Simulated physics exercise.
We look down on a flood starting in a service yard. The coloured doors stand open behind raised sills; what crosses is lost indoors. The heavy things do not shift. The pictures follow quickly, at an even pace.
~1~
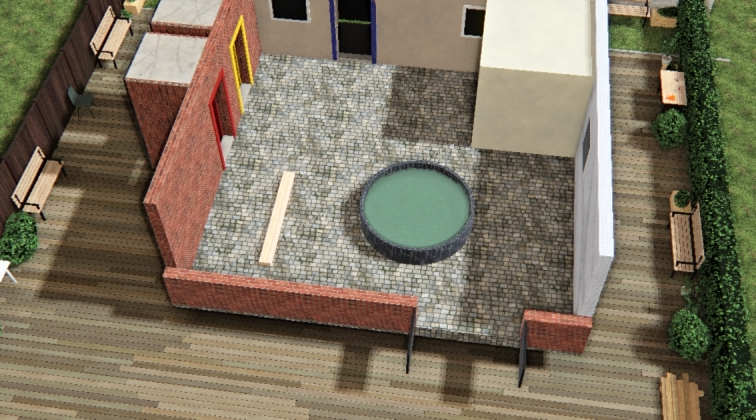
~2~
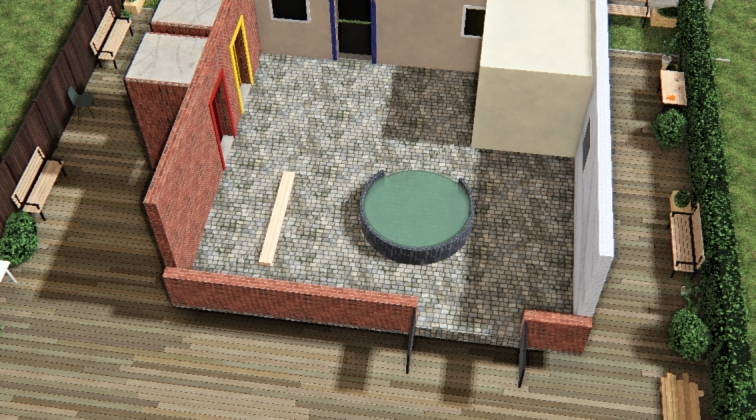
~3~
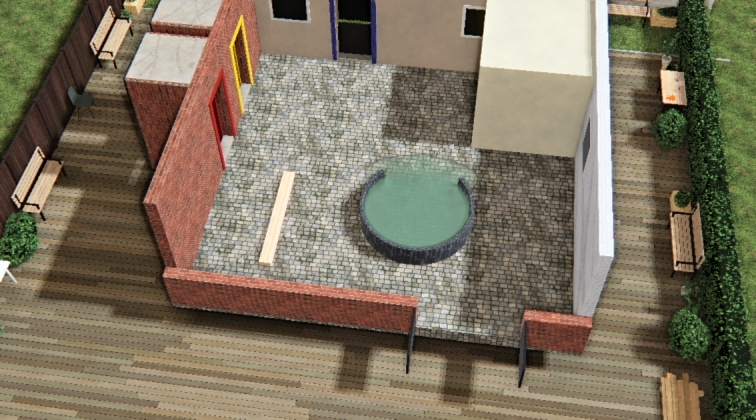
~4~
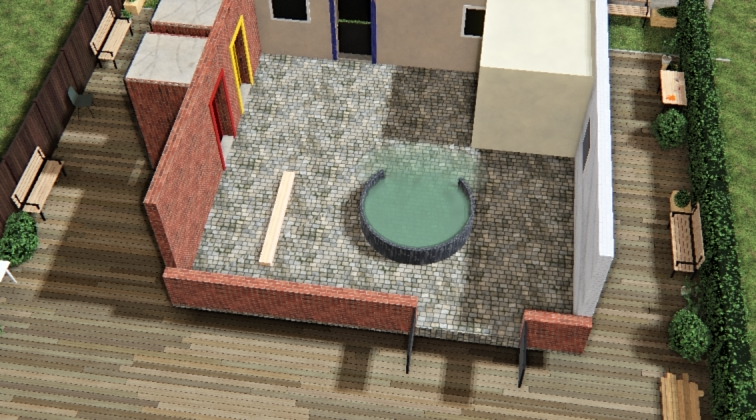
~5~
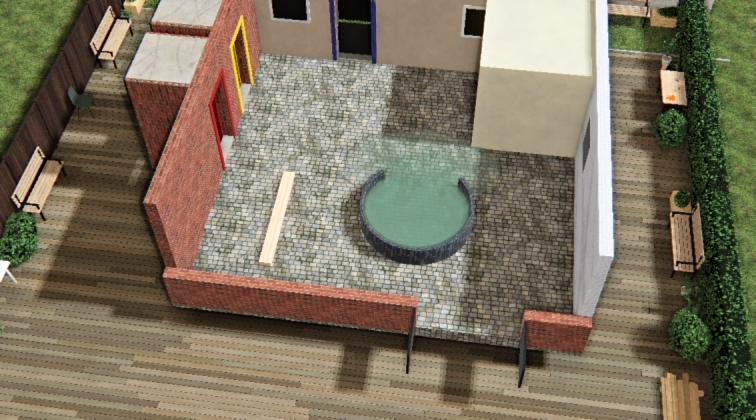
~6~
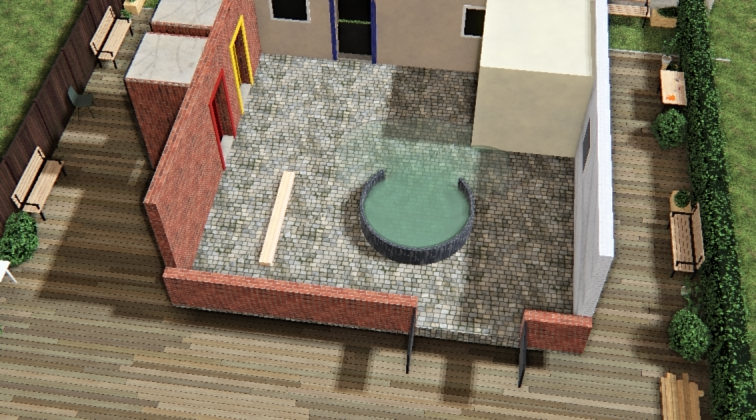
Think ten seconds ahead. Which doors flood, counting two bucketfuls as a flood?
One by one: The blue door lets in a lot; the red door admits no more than that; the yellow door lets in a lot.
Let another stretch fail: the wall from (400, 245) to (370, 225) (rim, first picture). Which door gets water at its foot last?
Last comes the one in blue.
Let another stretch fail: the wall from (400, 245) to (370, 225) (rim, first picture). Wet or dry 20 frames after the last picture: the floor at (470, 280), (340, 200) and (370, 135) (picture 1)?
In turn: Flooded, clear, not flooded.
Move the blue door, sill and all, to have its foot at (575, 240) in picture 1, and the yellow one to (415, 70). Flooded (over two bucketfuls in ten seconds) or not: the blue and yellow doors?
In short: The blue one lets less in, the yellow one goes over.
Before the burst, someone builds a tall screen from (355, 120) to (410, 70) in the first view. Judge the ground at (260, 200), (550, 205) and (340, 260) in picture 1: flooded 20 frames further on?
As listed: No water, covered, not flooded.
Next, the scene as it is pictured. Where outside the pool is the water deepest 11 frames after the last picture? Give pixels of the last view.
Close to (456, 73).
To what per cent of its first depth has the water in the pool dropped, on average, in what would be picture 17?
Near 48 in a hundred.
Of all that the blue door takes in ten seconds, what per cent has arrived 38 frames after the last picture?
I make it 95 per cent.
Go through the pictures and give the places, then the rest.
The first picture shows still water in the pool at (417, 206).
In the second picture, the front is at a hidden place, out from the gap on the pool's far side.
In the third picture, water pours out on the pool's far side and has run to (370, 173).
In the fourth picture, water pours out on the pool's far side and has run to (361, 166).
In the fifth picture, the front is at (360, 146), out from the gap on the pool's far side.
In the sixth picture, water pours out on the pool's far side and has run to (361, 129).
A moment on, water covers 25 % of the floor; the blue door not reached, the red door not reached, the yellow door not reached.
Next, water covers 35 % of the floor; the blue door wet at the sill, nothing in, the red door not reached, the yellow door not reached.
Then, water covers 40 % of the floor; the blue door over two buckets in, the red door not reached, the yellow door wet at the sill, nothing in.
Later, water covers 55 % of the floor; the blue door over two buckets in, the red door wet at the sill, nothing in, the yellow door under two buckets in.
In the end, water covers 80 % of the floor; the blue door over two buckets in, the red door wet at the sill, nothing in, the yellow door over two buckets in.
